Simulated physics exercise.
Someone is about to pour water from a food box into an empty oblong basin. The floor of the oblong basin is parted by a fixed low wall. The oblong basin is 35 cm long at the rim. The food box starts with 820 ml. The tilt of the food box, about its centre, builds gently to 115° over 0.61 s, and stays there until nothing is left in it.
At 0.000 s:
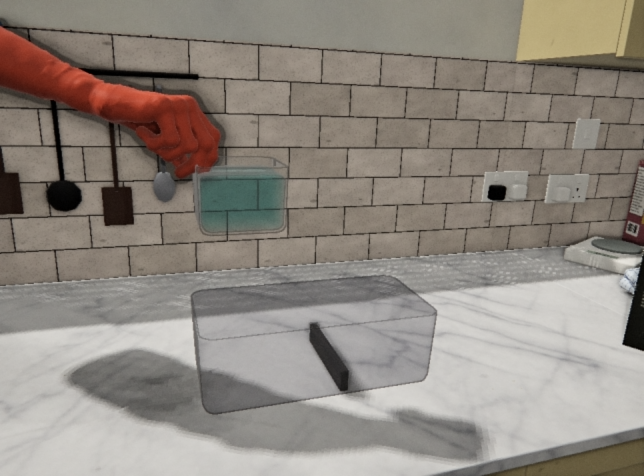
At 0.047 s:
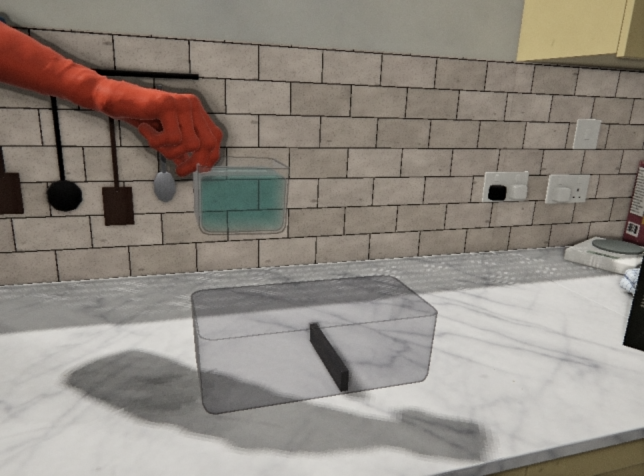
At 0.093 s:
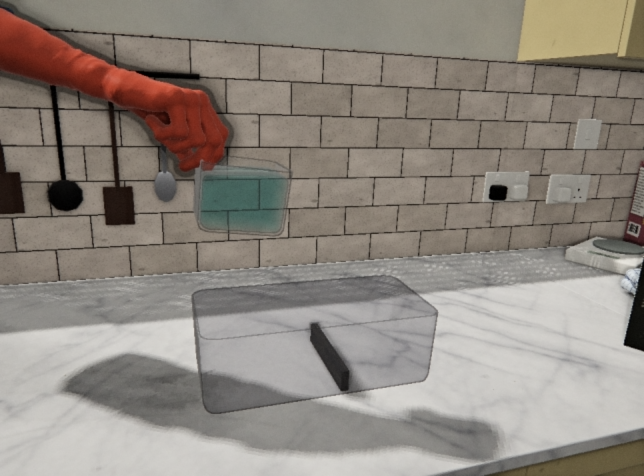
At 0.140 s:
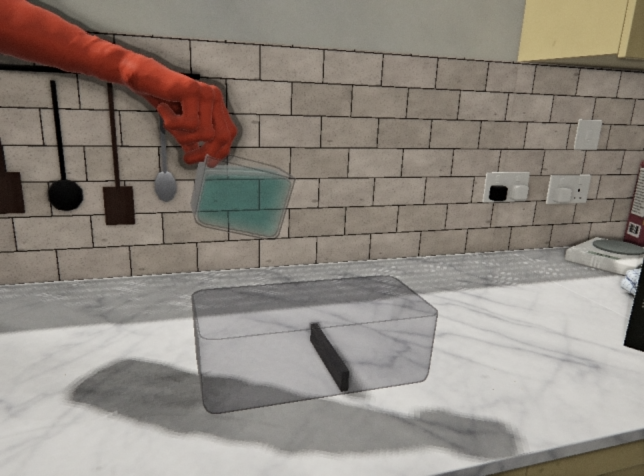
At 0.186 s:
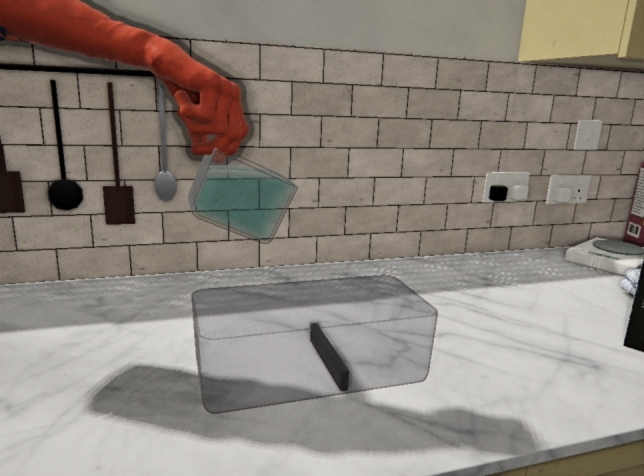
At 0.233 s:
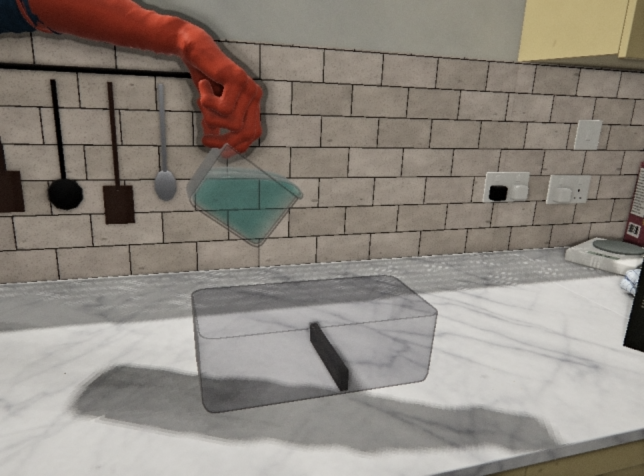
A red hand and forearm reach in from the upper left, gripping a small clear food box of teal water above an empty, see-through oblong basin with a dark strip. They are in a kitchen, viewed steadily from in front of a white marbled counter, with pale brick tiles, hanging utensils at left and sockets at right. The hand gradually tilts the box clockwise, its right side dipping while the water's surface stays level.
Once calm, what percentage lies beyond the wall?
The far part has some 41 per cent.
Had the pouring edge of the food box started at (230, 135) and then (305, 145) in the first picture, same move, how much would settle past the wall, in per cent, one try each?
In turn about 20 and 75 per cent.
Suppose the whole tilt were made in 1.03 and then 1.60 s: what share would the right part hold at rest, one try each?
In turn about 60 and 60 per cent.
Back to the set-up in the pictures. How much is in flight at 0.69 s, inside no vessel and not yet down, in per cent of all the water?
Some 12 per cent.
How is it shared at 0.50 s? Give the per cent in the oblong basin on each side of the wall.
Left about 5, right about 20.
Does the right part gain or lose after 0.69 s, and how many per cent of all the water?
It goes down by about 2.
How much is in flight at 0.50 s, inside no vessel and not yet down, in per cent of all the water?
Some 48 per cent.
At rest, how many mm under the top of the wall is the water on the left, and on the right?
Some 20 mm on the left and 18 mm on the right.
By 0.50 s the tilt is 105° and 28 per cent is still to pour, 5 is left of the wall and 19 right of it.
By 0.69 s the tilt is 115° and 3 per cent is still to pour, 43 is left of the wall and 43 right of it.
By 0.89 s the tilt is 115° and 0 per cent is still to pour, 54 is left of the wall and 40 right of it.
By 1.11 s the tilt is 115° and 0 per cent is still to pour, 55 is left of the wall and 41 right of it.
At rest 55 per cent lies left of the wall, 41 right of it and 4 outside.
